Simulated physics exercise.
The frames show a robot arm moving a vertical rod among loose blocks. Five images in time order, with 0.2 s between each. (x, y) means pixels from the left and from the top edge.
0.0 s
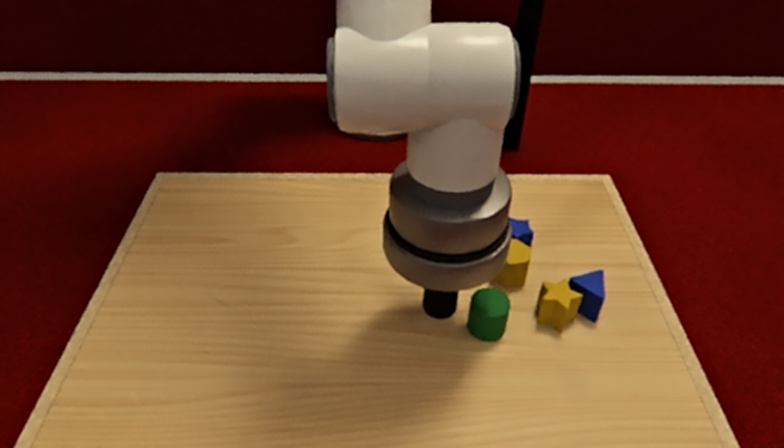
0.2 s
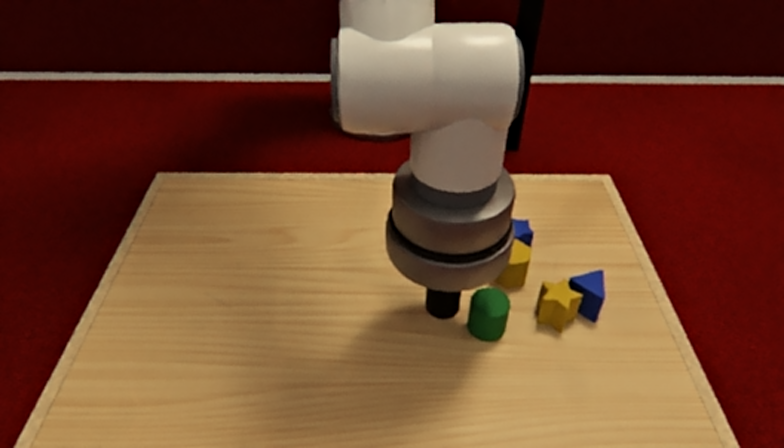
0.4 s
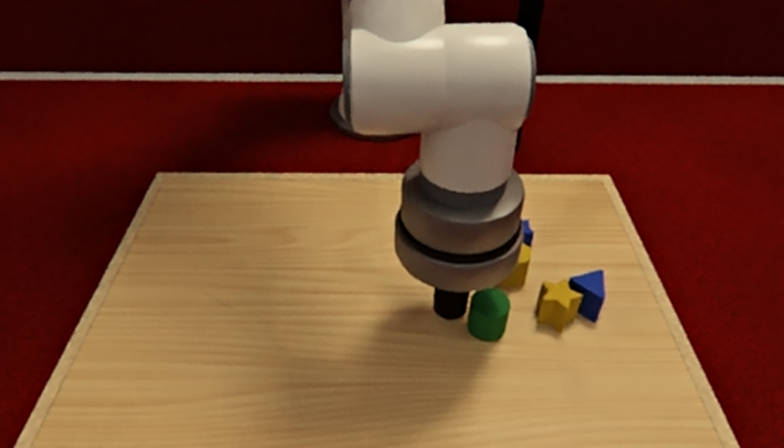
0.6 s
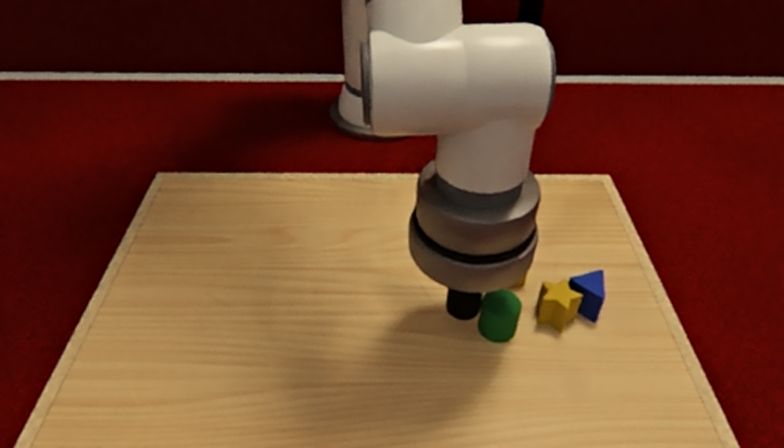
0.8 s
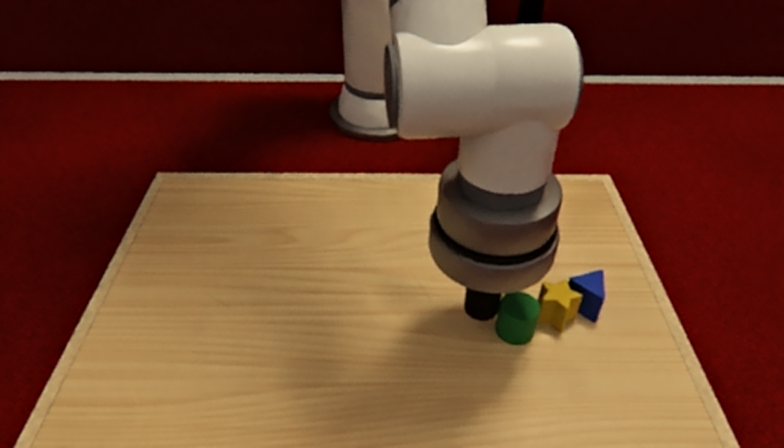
A white robot arm moved its black rod slowly to the right over a wooden table, reached the green cylinder, and pushed it right toward the yellow star and blue triangular block, which stayed still.
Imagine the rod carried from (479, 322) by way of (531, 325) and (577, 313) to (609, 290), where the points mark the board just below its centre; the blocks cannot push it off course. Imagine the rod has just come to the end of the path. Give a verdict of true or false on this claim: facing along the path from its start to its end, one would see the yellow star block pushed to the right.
The statement is true.
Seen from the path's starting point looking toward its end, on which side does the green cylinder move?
The right.
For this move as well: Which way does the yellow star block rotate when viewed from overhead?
Rotates counter-clockwise.
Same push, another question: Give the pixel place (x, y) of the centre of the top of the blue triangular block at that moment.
By then it is at (640, 257).
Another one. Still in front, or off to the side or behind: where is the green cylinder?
Slid away.
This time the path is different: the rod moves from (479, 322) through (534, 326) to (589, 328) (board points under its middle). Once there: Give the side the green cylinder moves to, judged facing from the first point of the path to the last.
Toward the right.
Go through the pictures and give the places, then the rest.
In the first frame, tip of the rod at (440, 307), middles of tops, yellow six-sided block at (513, 251), green cylinder at (491, 302), yellow star block at (561, 292), blue triangular block at (592, 282).
In the second frame, rod at (442, 307), nothing pushed.
In the third frame, rod at (450, 307), nothing pushed.
In the fourth frame, rod at (463, 307), green cylinder at (502, 303).
In the fifth frame, rod at (481, 308), yellow six-sided block hidden, green cylinder at (520, 305), yellow star block at (561, 292), blue triangular block at (592, 282).
What follows on the original path. One third of the way, rod at (536, 311); green cylinder at (571, 322); yellow star block at (581, 298), turned 70° anticlockwise; blue triangular block at (595, 279).
Two thirds of the way, rod at (582, 299); green cylinder at (581, 325); yellow star block at (618, 294), turned 70° anticlockwise; blue triangular block at (614, 271), turned 40° anticlockwise.
At the end, rod at (614, 277); yellow six-sided block unmoved; green cylinder at (581, 325); yellow star block at (637, 290), turned 20° anticlockwise; blue triangular block at (640, 257).
